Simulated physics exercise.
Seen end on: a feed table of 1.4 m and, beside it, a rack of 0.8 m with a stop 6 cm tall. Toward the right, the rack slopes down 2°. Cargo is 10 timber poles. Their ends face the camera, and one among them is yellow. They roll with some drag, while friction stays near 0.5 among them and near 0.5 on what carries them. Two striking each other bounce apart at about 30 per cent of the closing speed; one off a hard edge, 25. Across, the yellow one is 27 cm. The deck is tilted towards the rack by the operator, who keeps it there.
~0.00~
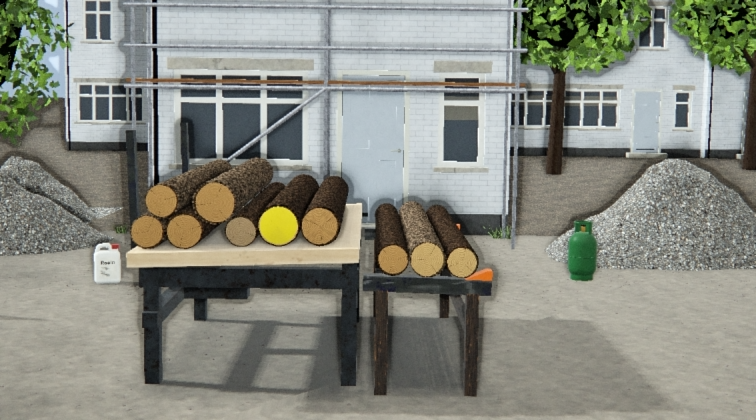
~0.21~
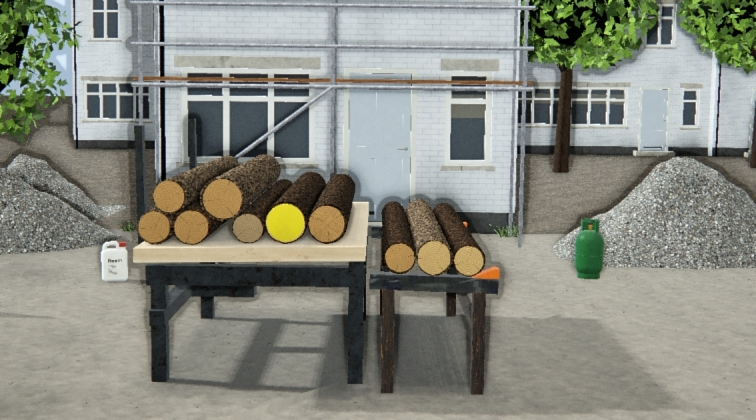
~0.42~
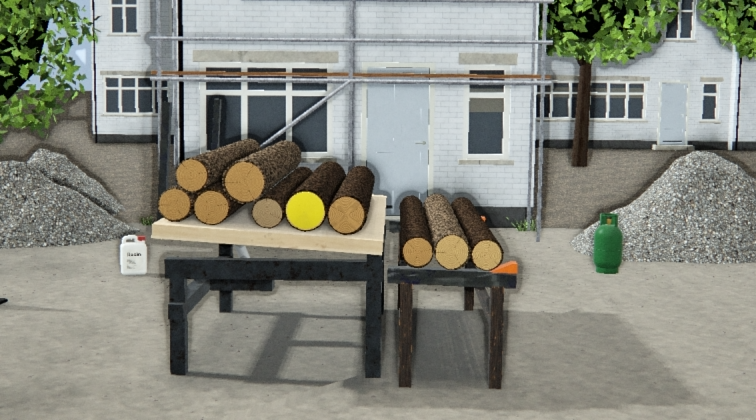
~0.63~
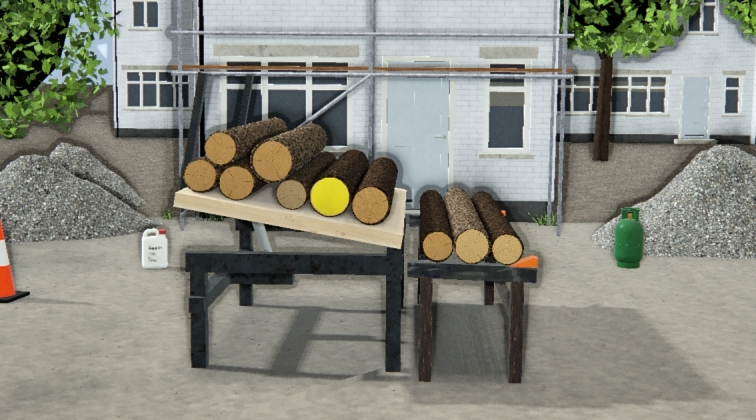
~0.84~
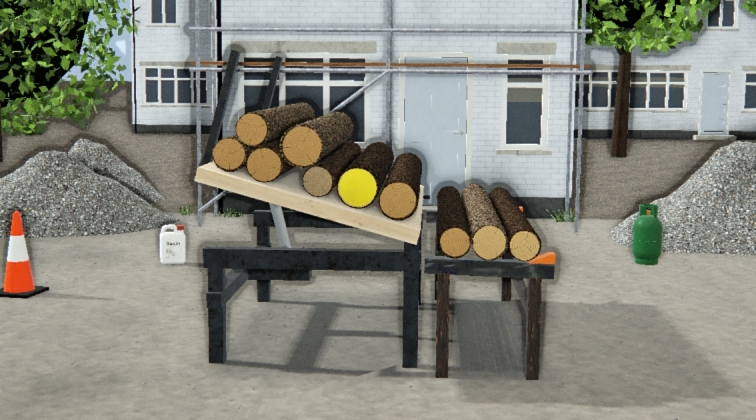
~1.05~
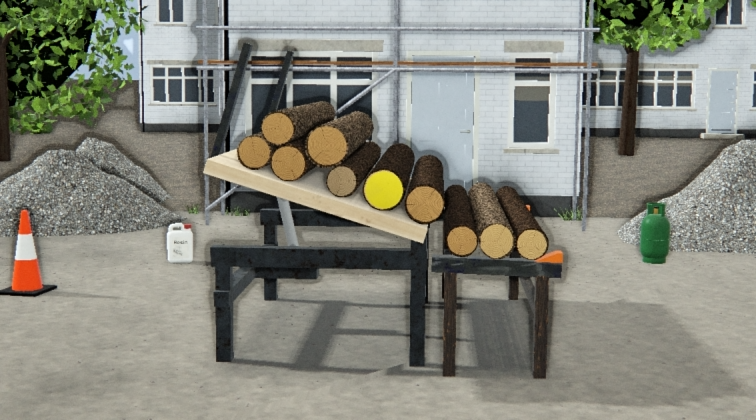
In a yard, a table top tilts rightward and its logs shift toward a lower rack.
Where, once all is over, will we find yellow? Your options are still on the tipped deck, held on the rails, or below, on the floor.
At the end it is held on the rails.
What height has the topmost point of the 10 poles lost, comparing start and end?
Drop: Approx. 0 centimetres.
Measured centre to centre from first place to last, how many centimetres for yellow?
Yellow: Roughly 80.
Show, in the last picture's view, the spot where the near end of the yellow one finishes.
It comes to rest around (468, 237).
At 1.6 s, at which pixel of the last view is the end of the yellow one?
Near (433, 206).
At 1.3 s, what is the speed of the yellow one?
It's travelling at about 0.6 m/s.
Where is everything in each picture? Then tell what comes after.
In the first picture, yellow (278, 226); deck tilted 2° back; stop top at (490, 273).
In the second picture, yellow (285, 223); deck tilted 1° back.
In the third picture, yellow (305, 211); deck tilted 3° to the rack.
In the fourth picture, yellow (330, 196); deck tilted 10° to the rack.
In the fifth picture, yellow (358, 188); deck tilted 15° to the rack.
In the sixth picture, yellow (384, 190); deck tilted 17° to the rack.
Then, 1.3 s in, yellow is on the deck, 15 cm from the hinge, rolling right; 0 lost over the end.
Then, 1.6 s in, yellow is on the deck, 5 cm from the hinge, rolling right; 0 lost over the end.
Then, 1.8 s in, yellow is in the air, 70 cm from the rack's far end, rolling right; 1 lost over the end.
In the end (3.1 s), yellow is on the rack, 60 cm from the rack's far end; 1 lost over the end.
